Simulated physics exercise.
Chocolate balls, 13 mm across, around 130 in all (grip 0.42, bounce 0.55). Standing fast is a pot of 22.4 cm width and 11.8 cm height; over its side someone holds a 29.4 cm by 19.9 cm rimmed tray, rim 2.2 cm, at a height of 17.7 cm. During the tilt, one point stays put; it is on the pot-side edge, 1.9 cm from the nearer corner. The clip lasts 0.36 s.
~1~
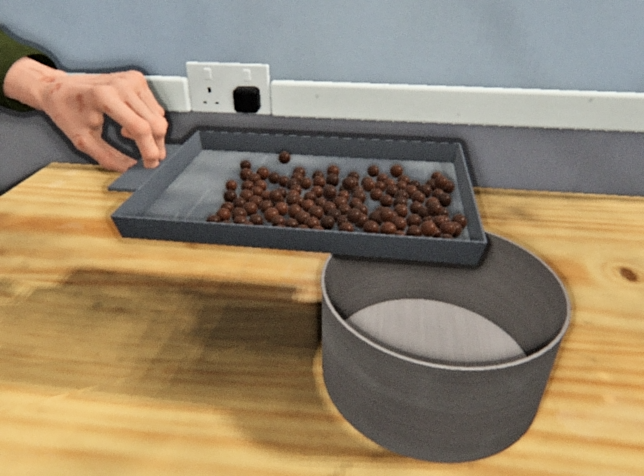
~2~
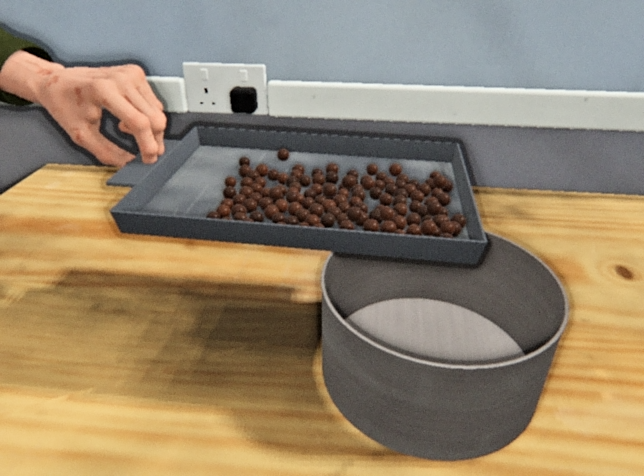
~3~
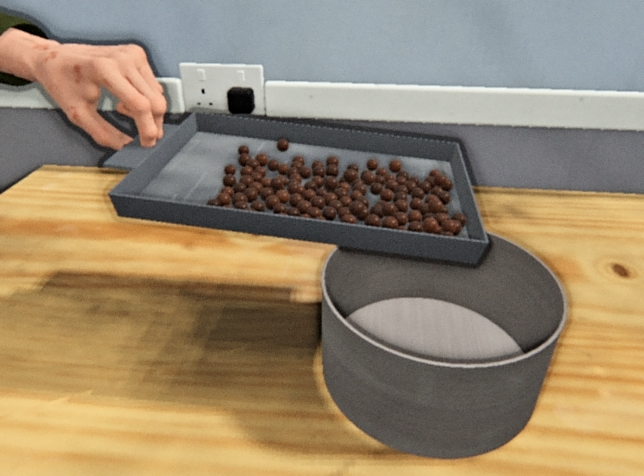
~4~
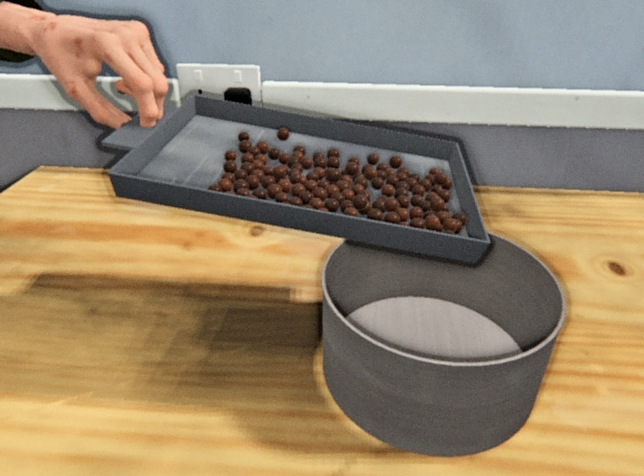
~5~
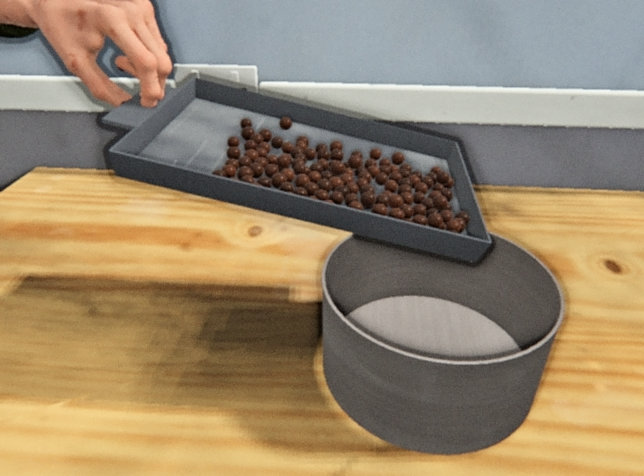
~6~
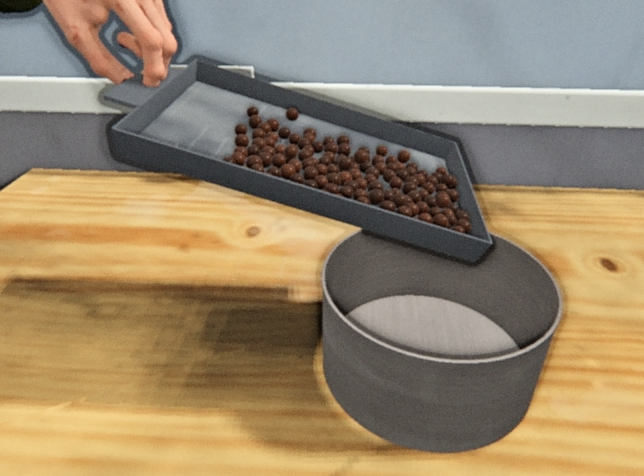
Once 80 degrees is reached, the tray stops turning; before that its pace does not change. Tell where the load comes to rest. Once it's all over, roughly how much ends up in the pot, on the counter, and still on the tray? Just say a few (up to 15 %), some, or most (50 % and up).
Pot: A few, counter: A few, tray: Most.
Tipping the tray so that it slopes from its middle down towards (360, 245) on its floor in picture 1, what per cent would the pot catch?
5 %.
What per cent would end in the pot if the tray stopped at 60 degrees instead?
It would be near 0 per cent.
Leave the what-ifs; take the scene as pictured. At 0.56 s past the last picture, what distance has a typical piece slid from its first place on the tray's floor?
Displacement on the tray: About 4 cm.
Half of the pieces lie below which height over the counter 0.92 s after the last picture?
Roughly 24 centimetres, more or less.
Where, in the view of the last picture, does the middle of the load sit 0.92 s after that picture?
By then the middle of the load sits around (457, 156).
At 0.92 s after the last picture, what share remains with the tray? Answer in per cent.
Of the load, some 100 percent.
Then, 0.56 s after the last picture, tilt 47 degrees; the tray holds 100 %, the pot 0 %.
Then, 0.92 s after the last picture, tilt 67 degrees; the tray holds 100 %, the pot 0 %.
Then, 1.38 s after the last picture, tilt 80 degrees; the tray holds 100 %, the pot 0 %.
In the end, pot 0 %, counter 0 %, tray 100 %.
